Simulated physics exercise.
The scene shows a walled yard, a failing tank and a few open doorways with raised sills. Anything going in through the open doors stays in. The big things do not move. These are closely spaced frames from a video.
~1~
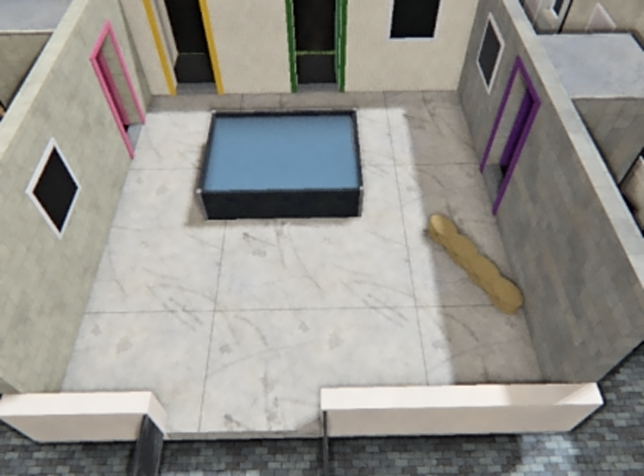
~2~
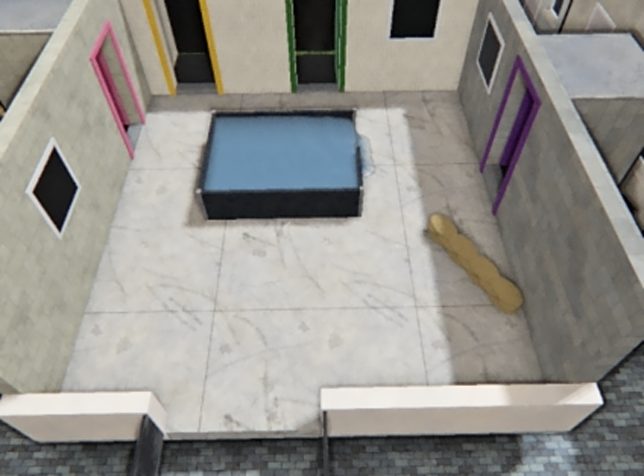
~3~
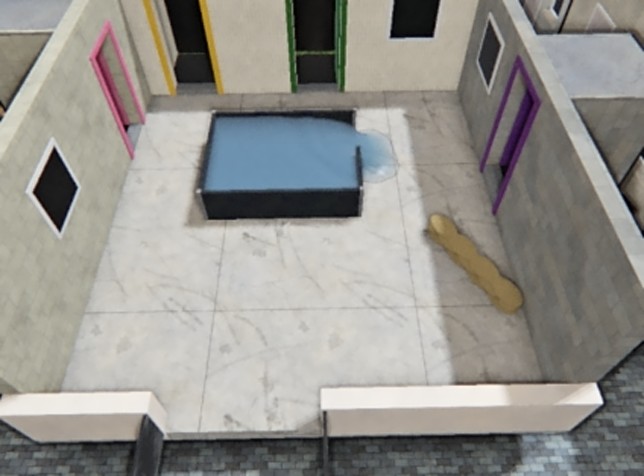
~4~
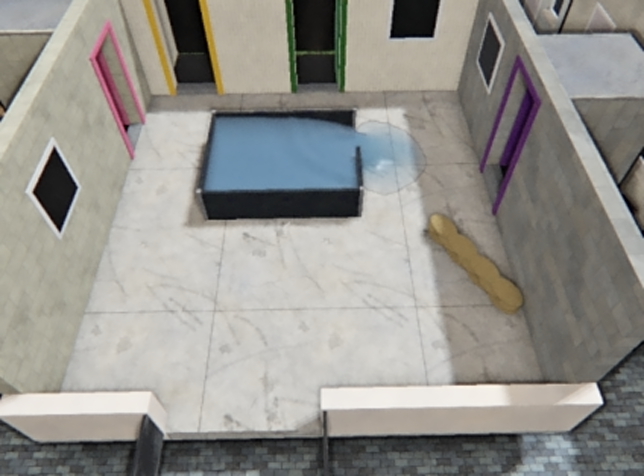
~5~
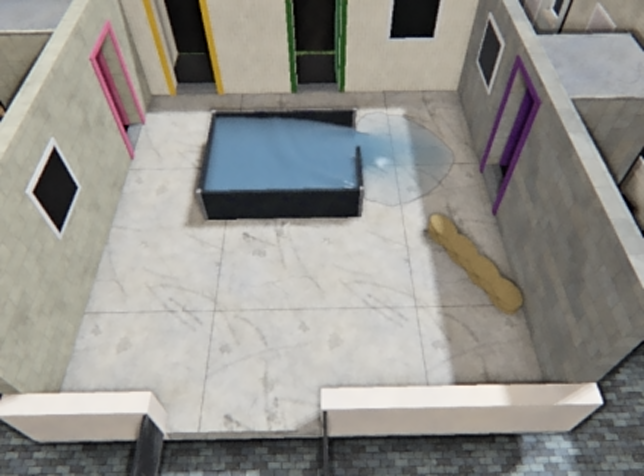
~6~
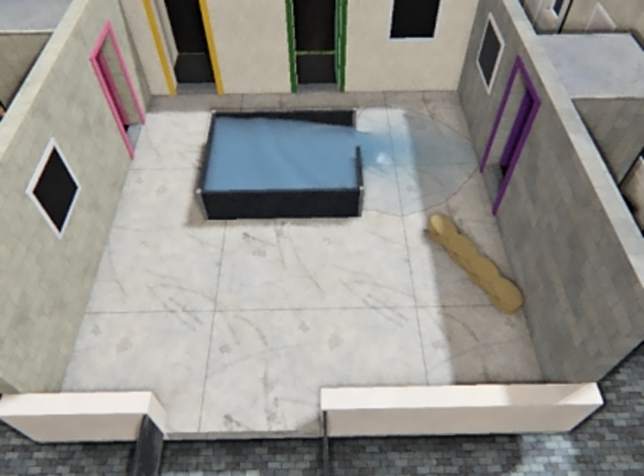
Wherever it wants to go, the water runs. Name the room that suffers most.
Pink.
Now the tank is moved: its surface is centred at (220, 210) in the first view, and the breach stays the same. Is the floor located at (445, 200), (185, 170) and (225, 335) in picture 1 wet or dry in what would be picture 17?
In the order given: Wetted, not reached and not reached.
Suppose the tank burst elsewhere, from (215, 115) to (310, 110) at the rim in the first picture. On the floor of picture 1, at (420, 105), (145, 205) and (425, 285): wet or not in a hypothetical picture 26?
The first spot is soaked through, the second is soaked through, the third is left untouched.
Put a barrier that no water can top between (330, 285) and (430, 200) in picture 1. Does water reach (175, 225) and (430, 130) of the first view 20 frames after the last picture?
Going in order, the first is spared and the second is swamped.
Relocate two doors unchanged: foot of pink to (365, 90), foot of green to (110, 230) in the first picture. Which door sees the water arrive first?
The door marked purple.
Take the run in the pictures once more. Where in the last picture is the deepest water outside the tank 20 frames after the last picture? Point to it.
It should be roughly at (519, 298).
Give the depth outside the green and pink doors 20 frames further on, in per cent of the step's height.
Roughly 110 and 0 %.
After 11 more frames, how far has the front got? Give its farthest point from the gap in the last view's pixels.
Farthest reach: (525, 319).
A moment on, water covers 20 % of the floor; yellow door not reached, pink door not reached, green door not reached, purple door wet at the sill, nothing in.
Next, water covers 20 % of the floor; yellow door not reached, pink door not reached, green door not reached, purple door wet at the sill, nothing in.
Then, water covers 30 % of the floor; yellow door not reached, pink door not reached, green door wet at the sill, nothing in, purple door wet at the sill, nothing in.
Later, water covers 55 % of the floor; yellow door wet at the sill, nothing in, pink door a trickle in, green door wet at the sill, nothing in, purple door a trickle in.
In the end, water covers 90 % of the floor; yellow door wet at the sill, nothing in, pink door some in, green door a trickle in, purple door a trickle in; the pink door has let in the most.
